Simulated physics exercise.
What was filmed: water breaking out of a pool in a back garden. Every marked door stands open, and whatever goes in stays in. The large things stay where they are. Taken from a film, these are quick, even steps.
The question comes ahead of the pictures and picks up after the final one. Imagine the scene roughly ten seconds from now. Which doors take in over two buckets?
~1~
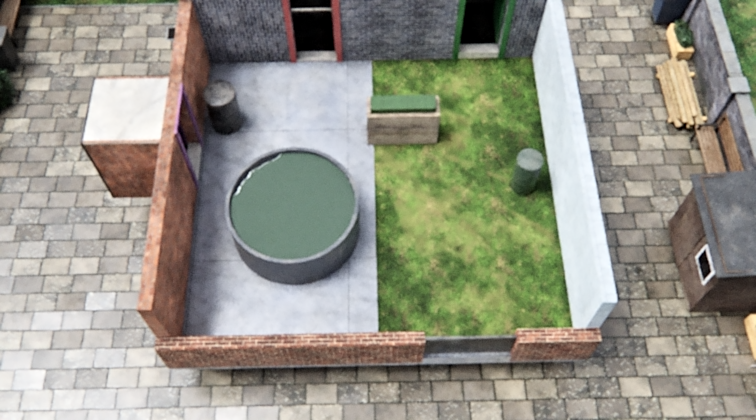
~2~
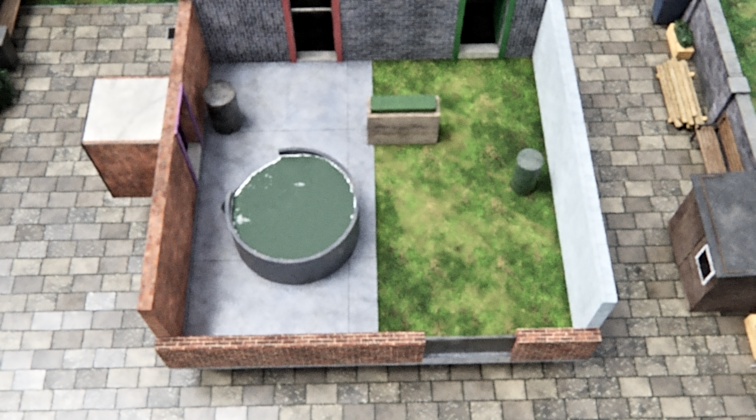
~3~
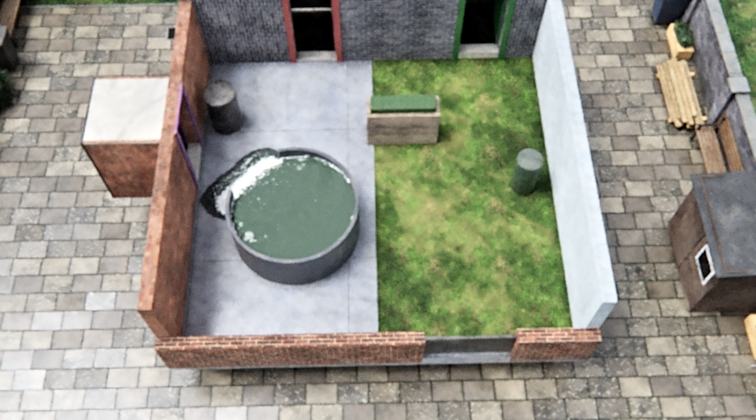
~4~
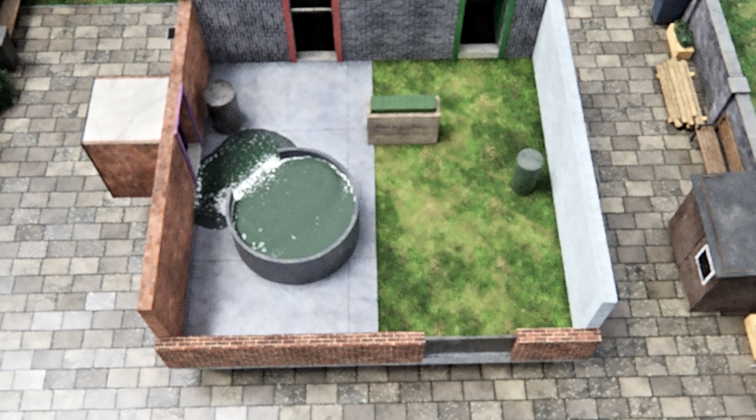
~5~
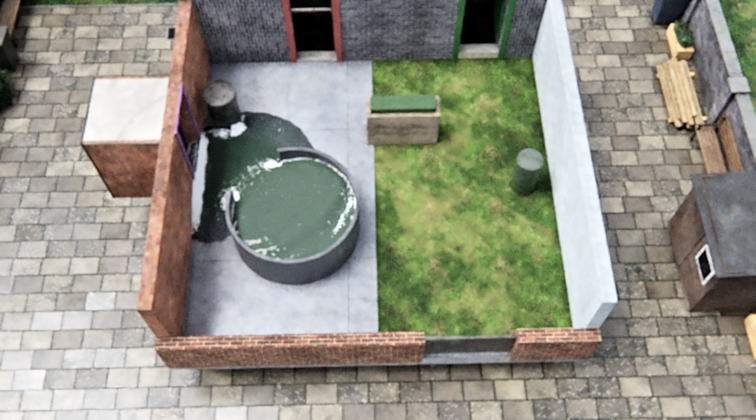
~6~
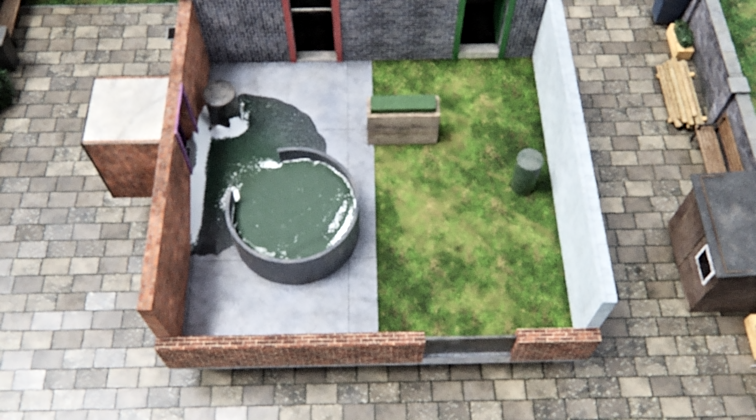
In the end the green door will not go over two buckets, the purple door will be deluged, the red door will be deluged.
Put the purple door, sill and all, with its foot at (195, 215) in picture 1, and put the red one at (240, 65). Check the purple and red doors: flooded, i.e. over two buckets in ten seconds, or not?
The purple door is over; the red door passes that mark.
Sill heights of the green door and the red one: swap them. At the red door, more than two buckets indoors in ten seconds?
Looks like the red door gets less than that.
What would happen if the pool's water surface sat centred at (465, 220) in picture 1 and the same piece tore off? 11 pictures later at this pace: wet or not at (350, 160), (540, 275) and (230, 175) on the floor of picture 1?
Point by point: Swamped; still bare; swamped.
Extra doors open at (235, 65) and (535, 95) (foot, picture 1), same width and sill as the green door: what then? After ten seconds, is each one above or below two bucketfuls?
Exceeds it; stays within it.
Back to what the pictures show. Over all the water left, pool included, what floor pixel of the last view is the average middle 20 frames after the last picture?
It is near (279, 177).
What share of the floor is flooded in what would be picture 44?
It comes to roughly 70 in a hundred.
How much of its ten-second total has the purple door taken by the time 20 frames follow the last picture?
Near 90 in a hundred.
A moment on, water covers 20 % of the floor; the green door not reached, the purple door far over two buckets in, the red door not reached.
Next, water covers 25 % of the floor; the green door not reached, the purple door far over two buckets in, the red door under two buckets in.
Then, water covers 45 % of the floor; the green door not reached, the purple door far over two buckets in, the red door over two buckets in.
Later, water covers 70 % of the floor; the green door wet at the sill, nothing in, the purple door far over two buckets in, the red door far over two buckets in.
In the end, water covers 100 % of the floor; the green door wet at the sill, nothing in, the purple door far over two buckets in, the red door far over two buckets in.
